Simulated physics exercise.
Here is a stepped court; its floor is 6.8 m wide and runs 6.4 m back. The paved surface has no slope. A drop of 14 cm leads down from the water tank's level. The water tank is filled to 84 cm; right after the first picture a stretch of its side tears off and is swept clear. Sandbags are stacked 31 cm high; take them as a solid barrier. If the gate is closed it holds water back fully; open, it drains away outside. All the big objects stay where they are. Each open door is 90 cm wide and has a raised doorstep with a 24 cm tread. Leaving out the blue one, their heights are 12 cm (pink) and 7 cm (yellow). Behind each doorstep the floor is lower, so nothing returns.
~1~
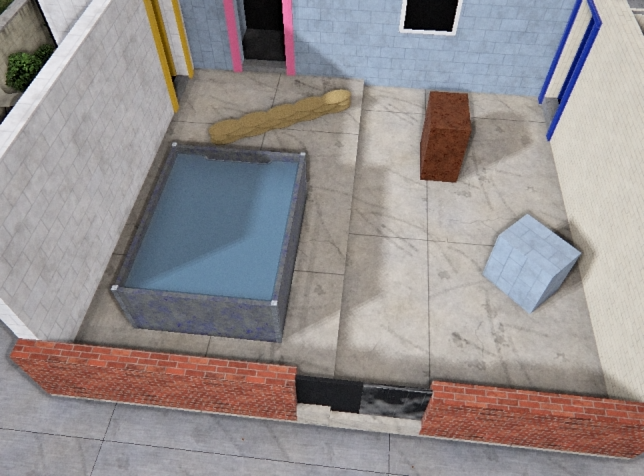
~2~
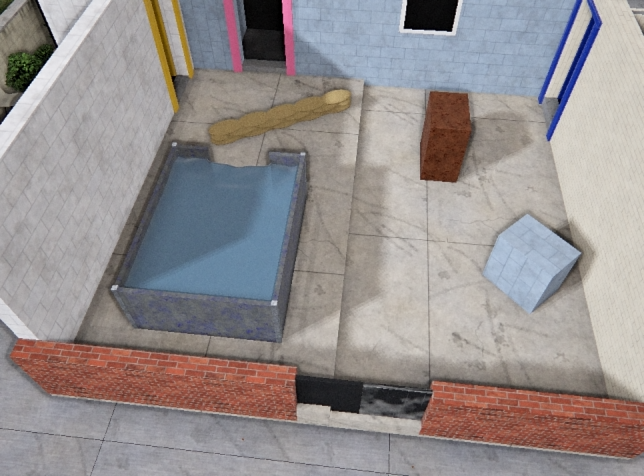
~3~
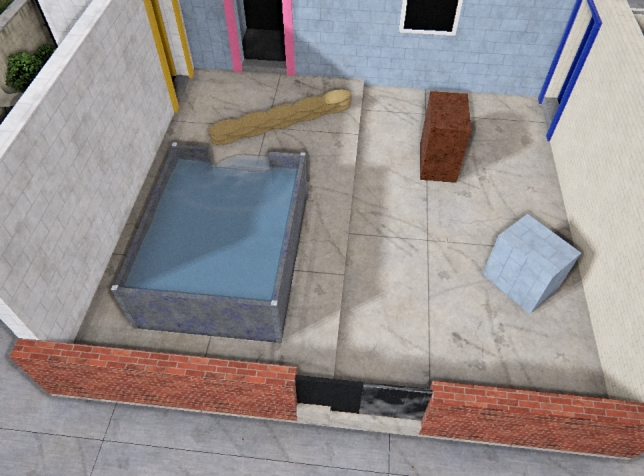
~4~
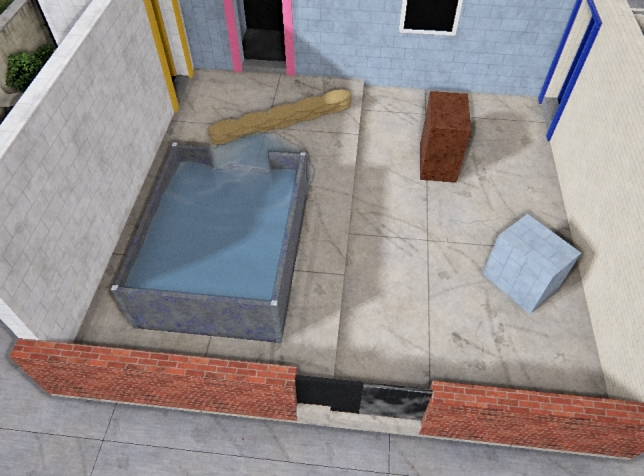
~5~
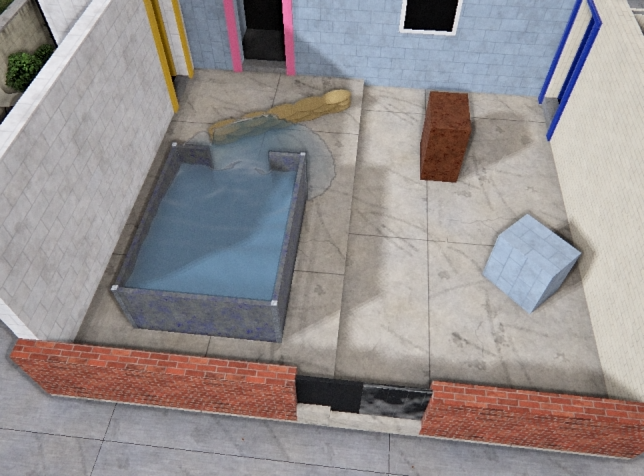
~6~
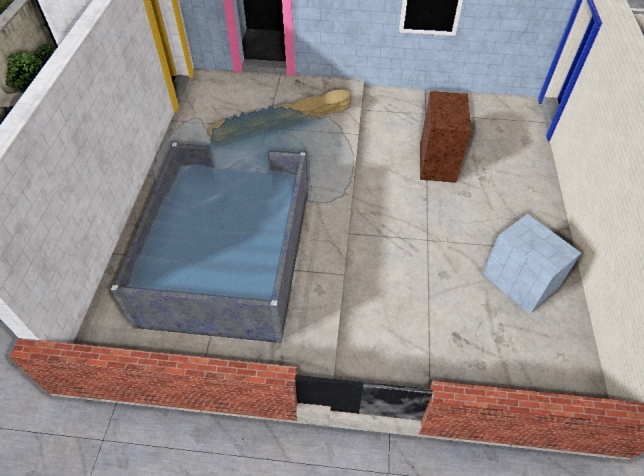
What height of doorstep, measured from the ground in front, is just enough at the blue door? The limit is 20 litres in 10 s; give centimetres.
It would have to be roughly 32 cm high.
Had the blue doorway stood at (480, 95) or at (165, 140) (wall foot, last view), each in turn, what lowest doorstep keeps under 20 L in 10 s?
Roughly 18 and 21 cm.
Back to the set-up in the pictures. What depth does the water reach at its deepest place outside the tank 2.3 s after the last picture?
Up to some 40 cm.
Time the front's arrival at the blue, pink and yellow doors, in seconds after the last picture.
Arrival: Blue 1.4 s, pink 1.0 s, yellow 0.4 s.
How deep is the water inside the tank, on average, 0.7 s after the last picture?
Roughly 61 cm on average.
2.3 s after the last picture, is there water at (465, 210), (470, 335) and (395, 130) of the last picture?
In that order: Dry, dry, flooded.
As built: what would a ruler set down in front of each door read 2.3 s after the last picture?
In cm: Blue 30, pink 15, yellow 9.
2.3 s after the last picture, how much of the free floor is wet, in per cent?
Some 50 per cent of it.
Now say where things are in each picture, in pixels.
The water tank at (219, 219) is whole and still, 84 cm deep; the blue door at (564, 73) is dry, in the first frame.
The front is at a hidden place, 0.3 m from the gap on the far side; 0.2 m2 of floor is wet, 84 cm left at the back, in the second frame.
The gap is on the far side, the front 0.9 m out at a hidden place; the back of the water tank holds 84 cm, in the third frame.
Water pours out on the far side and has run 1.5 m, to (265, 135); about 10 cm deep outside, 84 cm at the back, in the fourth frame.
The front is at (301, 126), 1.8 m from the gap on the far side; 3.2 m2 of floor is wet, 83 cm left at the back, in the fifth frame.
Water pours out on the far side and has run 2.1 m, to (325, 119); about 5 cm deep outside, 76 cm at the back; the blue door at (564, 73), 5.7 m from the gap, is still 3.8 m from the nearest water, in the sixth frame.
Then, 0.7 s after the last picture water covers 25 % of the floor, deepest (50 cm) near (245, 143); it has not reached the blue door.
Then, 2.3 s after the last picture water covers 50 % of the floor, deepest (40 cm) near (525, 104); 30 cm at the blue door, 38 litres in over its 17 cm doorstep.
Then, 9.3 s after the last picture water covers 90 % of the floor, deepest (20 cm) near (398, 243); 13 cm at the blue door, 235 litres in over its 17 cm doorstep.
At the blue door as built, the water peaked near 31 cm, 2.1 s after the last picture.
With a doorstep of 26.5 cm, 53 litres would have come in within the 10 s; with 36 cm, 7 litres. So under 20 litres takes about 32 cm.
